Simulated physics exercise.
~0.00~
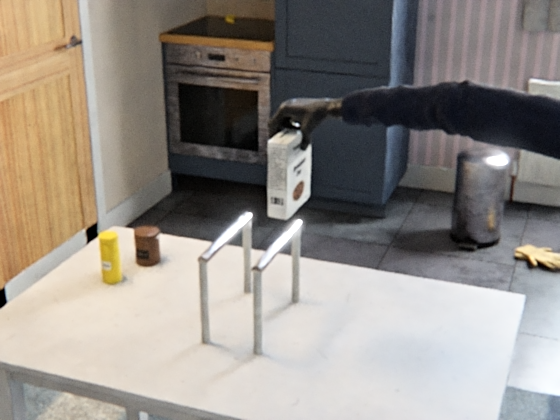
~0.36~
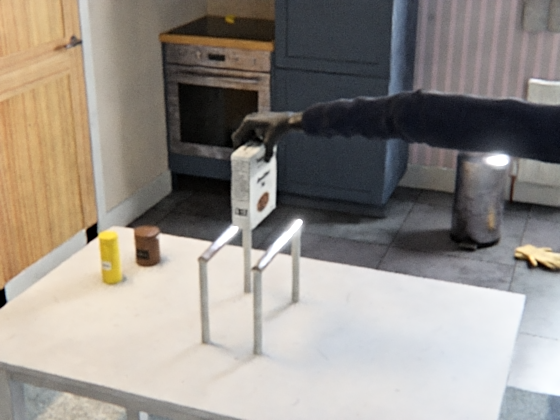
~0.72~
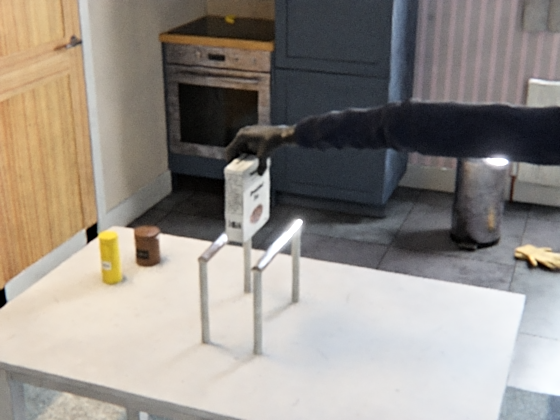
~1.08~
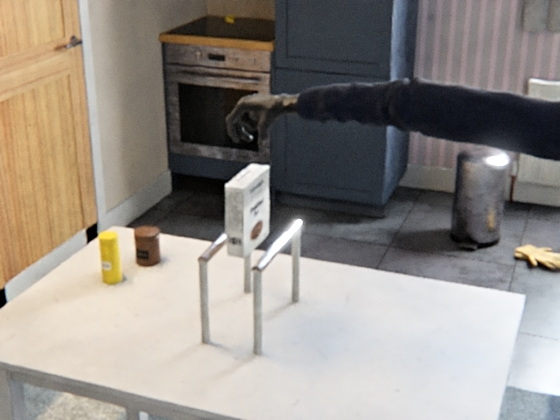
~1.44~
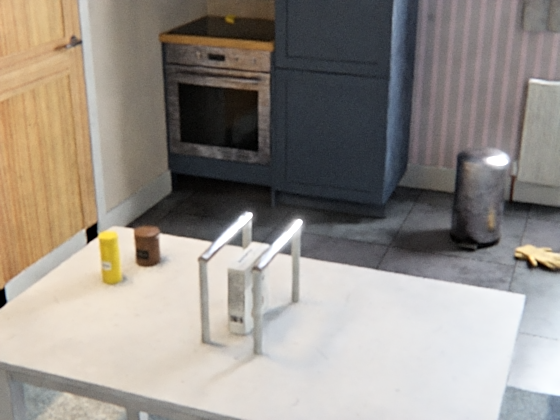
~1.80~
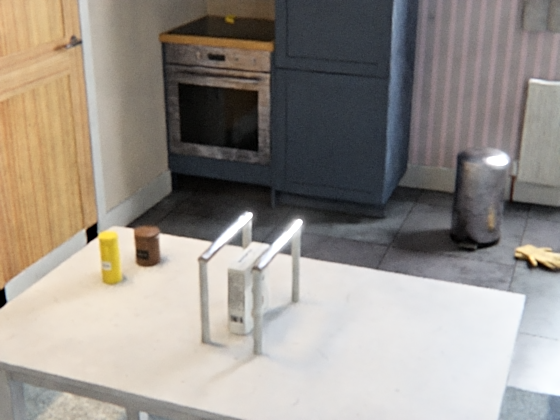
In a kitchen with dark floor tiles, a pale table holds a yellow shaker, a brown jar and two parallel metal rails on legs with a narrow gap between them. A dark-gloved hand reaches in from the right, holding a white packet upright above the rails. It carries the packet left, then lowers it towards the gap. The hand lets go and draws back, and the packet drops between the rails without being caught. It ends upright on the tabletop between the rails, while the shaker and jar stay in their places.
